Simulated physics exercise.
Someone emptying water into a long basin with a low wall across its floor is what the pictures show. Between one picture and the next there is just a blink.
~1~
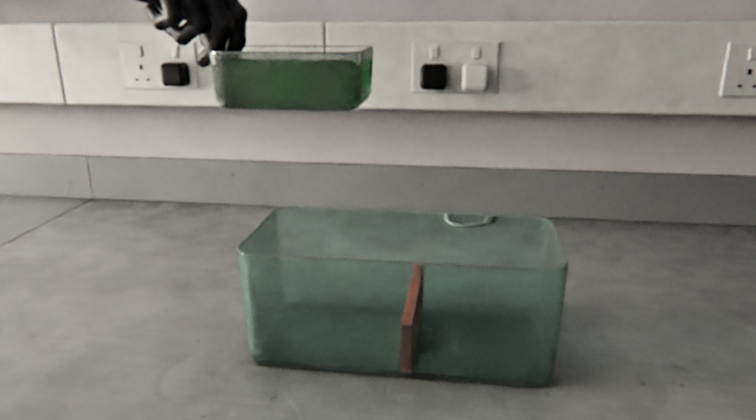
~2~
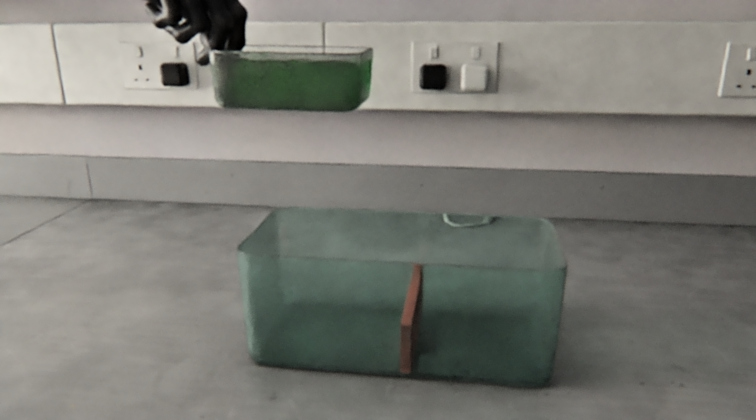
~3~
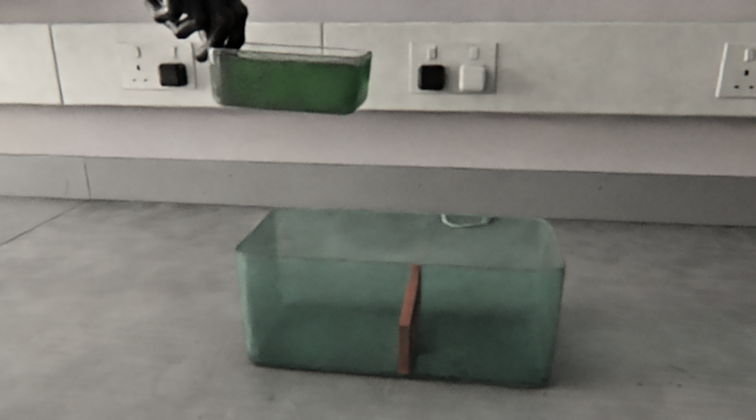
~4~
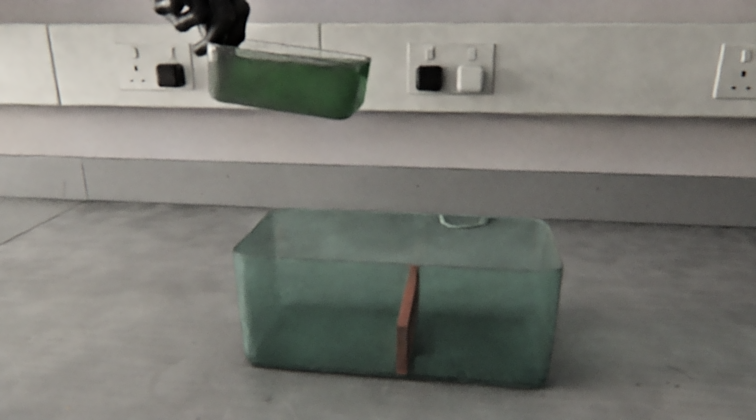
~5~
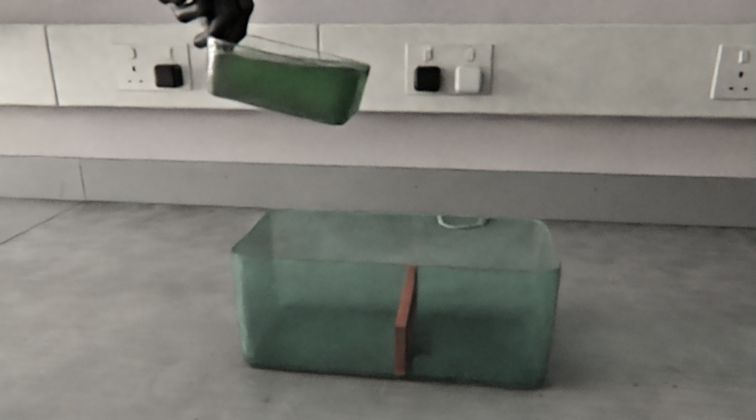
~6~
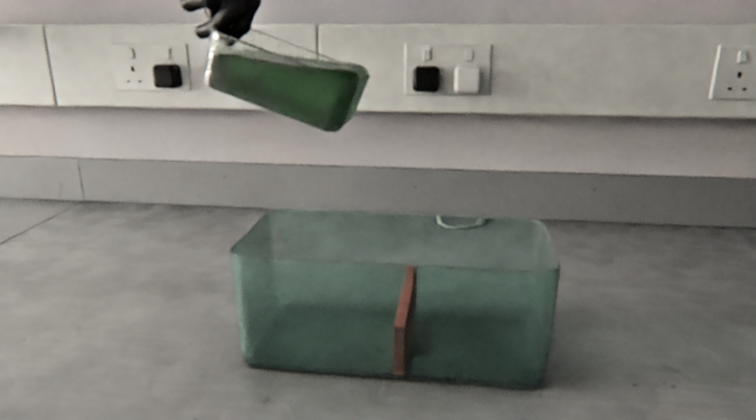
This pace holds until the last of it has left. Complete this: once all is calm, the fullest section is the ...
The fullest section is the right one.
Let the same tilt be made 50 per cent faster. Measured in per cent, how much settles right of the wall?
I'd say roughly 60 in every hundred ends up there.
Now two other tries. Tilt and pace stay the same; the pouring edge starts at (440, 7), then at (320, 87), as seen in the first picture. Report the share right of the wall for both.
It would come to near 85 per cent, and then near 5 per cent.
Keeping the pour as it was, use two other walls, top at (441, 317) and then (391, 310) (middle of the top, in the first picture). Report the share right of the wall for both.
My guess is some 45 percent the first time and some 75 percent the second.
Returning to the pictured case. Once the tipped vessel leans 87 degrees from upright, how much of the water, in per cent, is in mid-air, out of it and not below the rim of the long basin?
Near 55 %.
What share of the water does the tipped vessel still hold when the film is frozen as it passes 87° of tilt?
Some 10 per cent has not yet come out.
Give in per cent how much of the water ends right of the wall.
I'd put it at around 70 %.
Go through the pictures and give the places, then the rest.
In the first frame, tilt 0°; pouring edge (367, 52); surface from (229, 57) to (366, 58); the long basin's rim runs from (258, 229) to (559, 243); the wall's top is at (413, 294).
In the second frame, tilt 1°; pouring edge (366, 53); surface from (229, 57) to (366, 59).
In the third frame, tilt 3°; pouring edge (366, 57); surface from (227, 56) to (365, 61).
In the fourth frame, tilt 7°; pouring edge (365, 63); surface from (226, 55) to (364, 64).
In the fifth frame, tilt 13°; pouring edge (364, 71); surface from (225, 55) to (364, 67).
In the sixth frame, tilt 19°; pouring edge (363, 80); surface from (225, 54) to (365, 74); 2 per cent is over the edge.
A moment on, the tilt is 87° and 11 per cent is still to pour, 3 is left of the wall and 31 right of it.
Next, the tilt is 115° and 1 per cent is still to pour, 23 is left of the wall and 70 right of it.
Then the tilt is 115° and 0 per cent is still to pour, 28 is left of the wall and 69 right of it.
Later the tilt is 115° and 0 per cent is still to pour, 28 is left of the wall and 69 right of it.
Finally, 28 per cent lies left of the wall, 69 right of it and 3 outside.
